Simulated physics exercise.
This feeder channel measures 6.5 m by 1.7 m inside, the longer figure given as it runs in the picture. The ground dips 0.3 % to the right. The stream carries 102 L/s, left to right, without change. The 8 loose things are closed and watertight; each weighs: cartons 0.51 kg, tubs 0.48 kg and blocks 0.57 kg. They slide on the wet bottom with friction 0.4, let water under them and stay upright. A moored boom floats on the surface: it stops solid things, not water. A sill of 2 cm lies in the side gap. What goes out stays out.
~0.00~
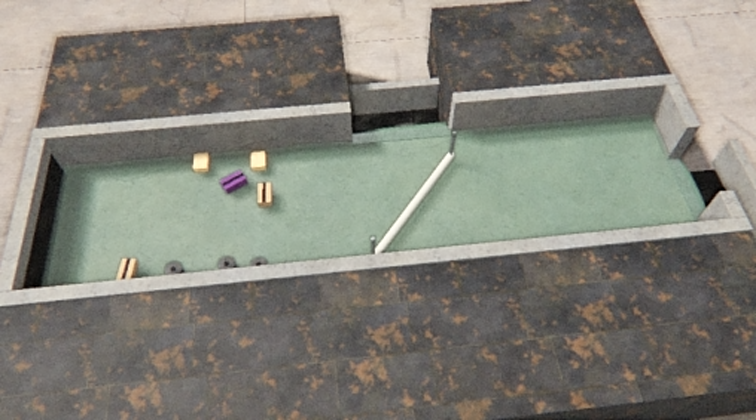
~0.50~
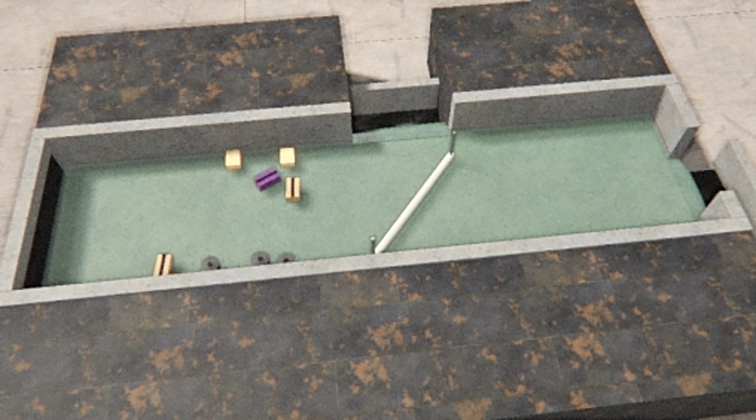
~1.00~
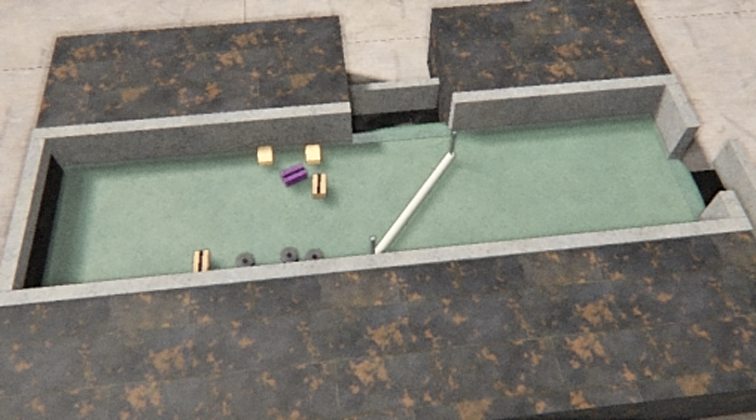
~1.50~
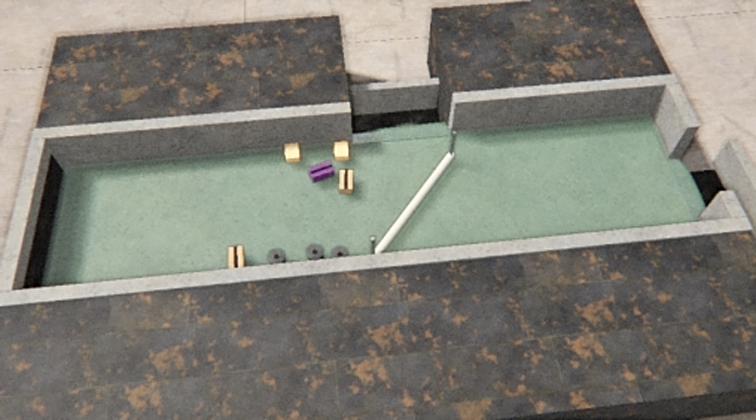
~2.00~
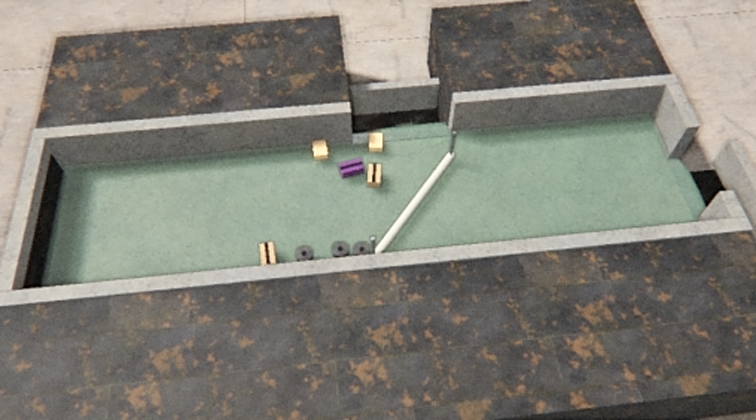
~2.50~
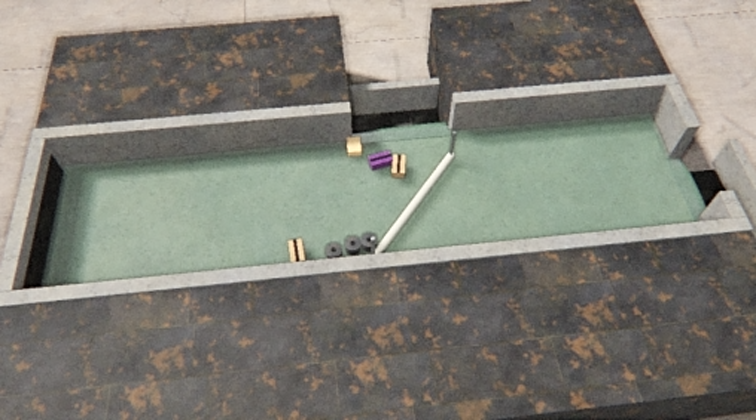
Small tan blocks, a purple carton and a few dark round pieces drift rightward together across the shallow green water of a walled channel, all starting in its left part. They keep moving toward a slanted white boom, and by the end the leading ones are close beside it, with one tan block gone from view near the side gap.
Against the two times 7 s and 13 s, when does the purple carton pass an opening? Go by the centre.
That happens before the first time.
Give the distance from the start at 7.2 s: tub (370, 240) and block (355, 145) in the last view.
In that order: 250 cm, gone out.
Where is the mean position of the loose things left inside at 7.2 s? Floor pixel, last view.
Around (424, 177).
After 3.5 s the purple carton is near (418, 130), 2.1 m from its start, afloat; 2 of 8 are out; 6 afloat.
After 7.2 s the purple carton has gone out (at 3.8 s); 4 of 8 are out; 4 afloat.
After 12.0 s the purple carton has gone out (at 3.8 s); 8 of 8 are out; 0 afloat.
After 16.0 s the purple carton has gone out (at 3.8 s); 8 of 8 are out; 0 afloat.
